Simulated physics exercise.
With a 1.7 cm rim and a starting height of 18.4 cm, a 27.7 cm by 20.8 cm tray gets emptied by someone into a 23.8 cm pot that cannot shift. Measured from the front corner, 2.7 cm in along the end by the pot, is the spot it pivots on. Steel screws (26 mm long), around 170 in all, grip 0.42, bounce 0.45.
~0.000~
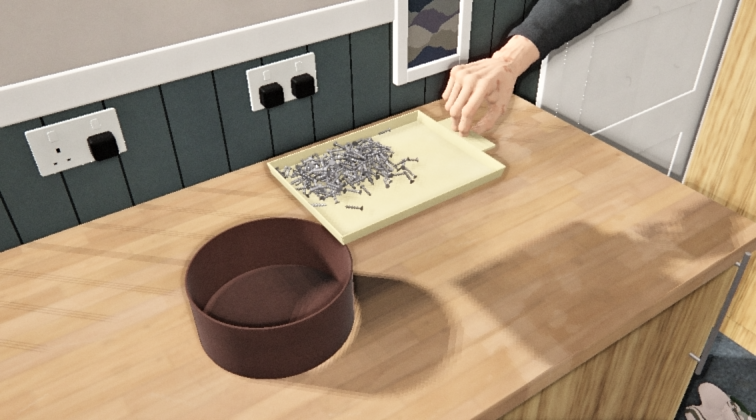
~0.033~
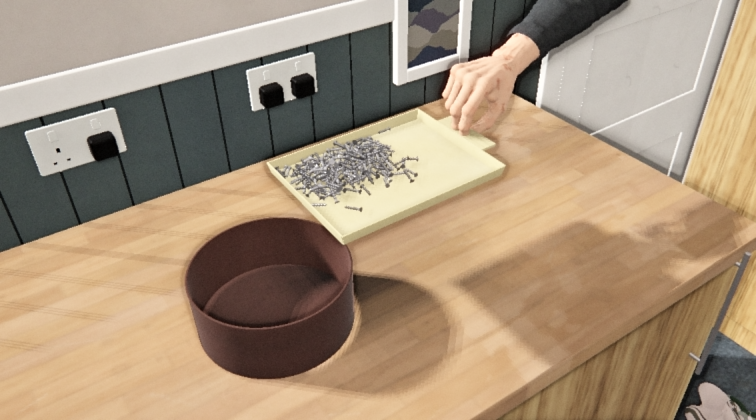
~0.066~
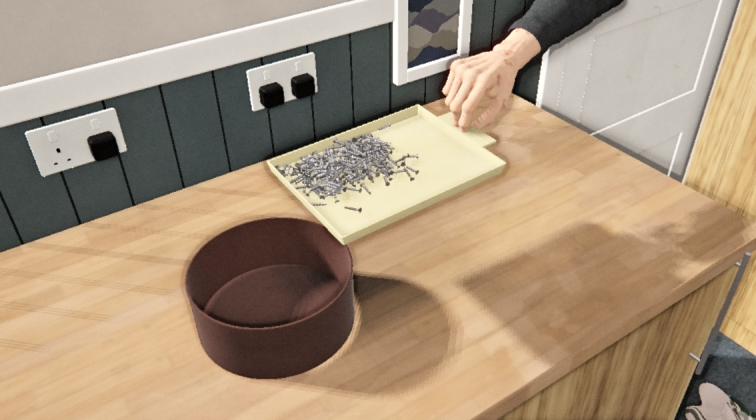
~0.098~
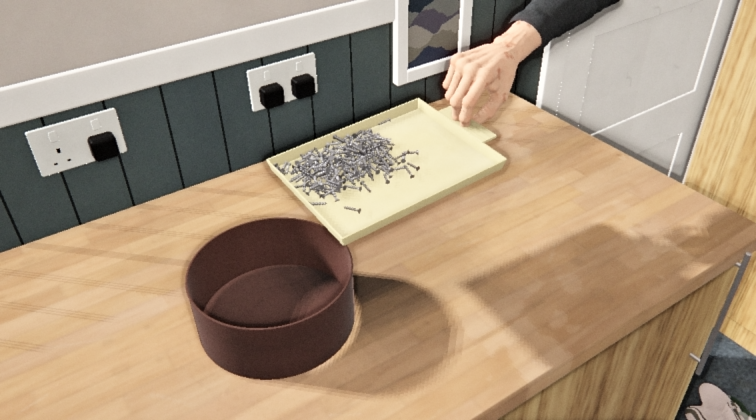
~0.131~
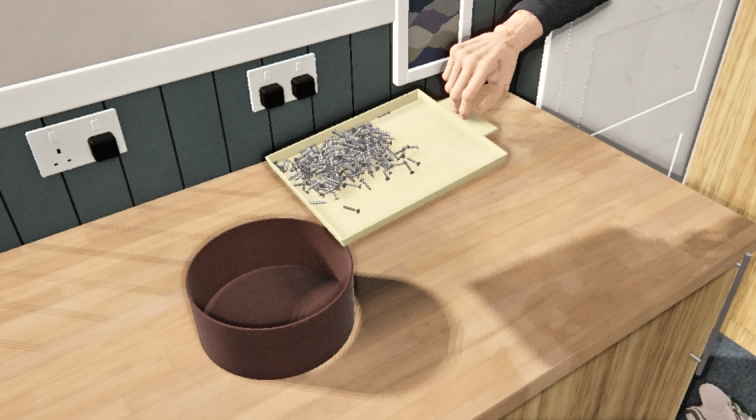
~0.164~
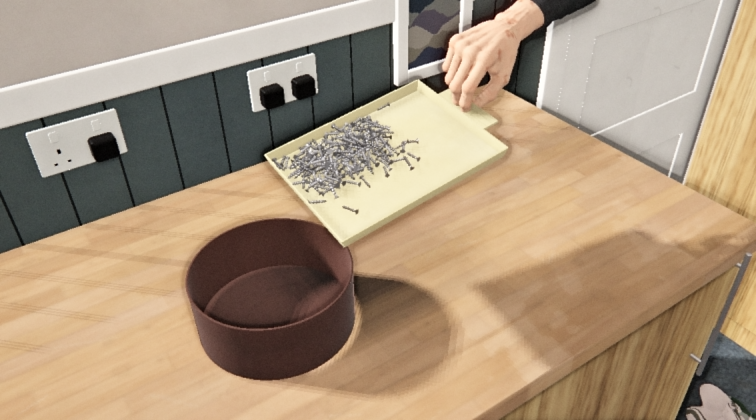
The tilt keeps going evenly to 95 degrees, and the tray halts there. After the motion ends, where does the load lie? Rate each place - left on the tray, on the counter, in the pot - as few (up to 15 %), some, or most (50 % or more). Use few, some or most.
Tray: Few; counter: Most; pot: Some.
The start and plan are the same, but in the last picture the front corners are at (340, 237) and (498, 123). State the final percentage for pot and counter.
You'd end with pot at 100 and counter at 0.
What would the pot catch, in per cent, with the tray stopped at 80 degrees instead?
Result: Close to 40 %.
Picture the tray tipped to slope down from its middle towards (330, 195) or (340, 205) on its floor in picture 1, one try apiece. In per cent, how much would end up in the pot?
I'd put it at about 100 per cent for the first tilt and about 90 per cent for the second.
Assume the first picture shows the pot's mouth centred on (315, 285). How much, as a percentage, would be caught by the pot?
I'd put it at around 100 per cent.
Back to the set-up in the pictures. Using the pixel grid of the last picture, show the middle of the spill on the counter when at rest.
It comes to rest with its centre close to (344, 396).
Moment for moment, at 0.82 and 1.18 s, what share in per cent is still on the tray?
Sequence: 50; 0.
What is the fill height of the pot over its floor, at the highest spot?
My guess is around 1.5 centimetres.
After 0.56 s, tilt 52 degrees; the tray holds 100 %, the pot 0 %.
After 0.82 s, tilt 79 degrees; the tray holds 50 %, the pot 15 %.
After 1.18 s, tilt 95 degrees; the tray holds 0 %, the pot 35 %.
In the end, at 2.1 s, tray 0 %, counter 65 %, pot 35 %.
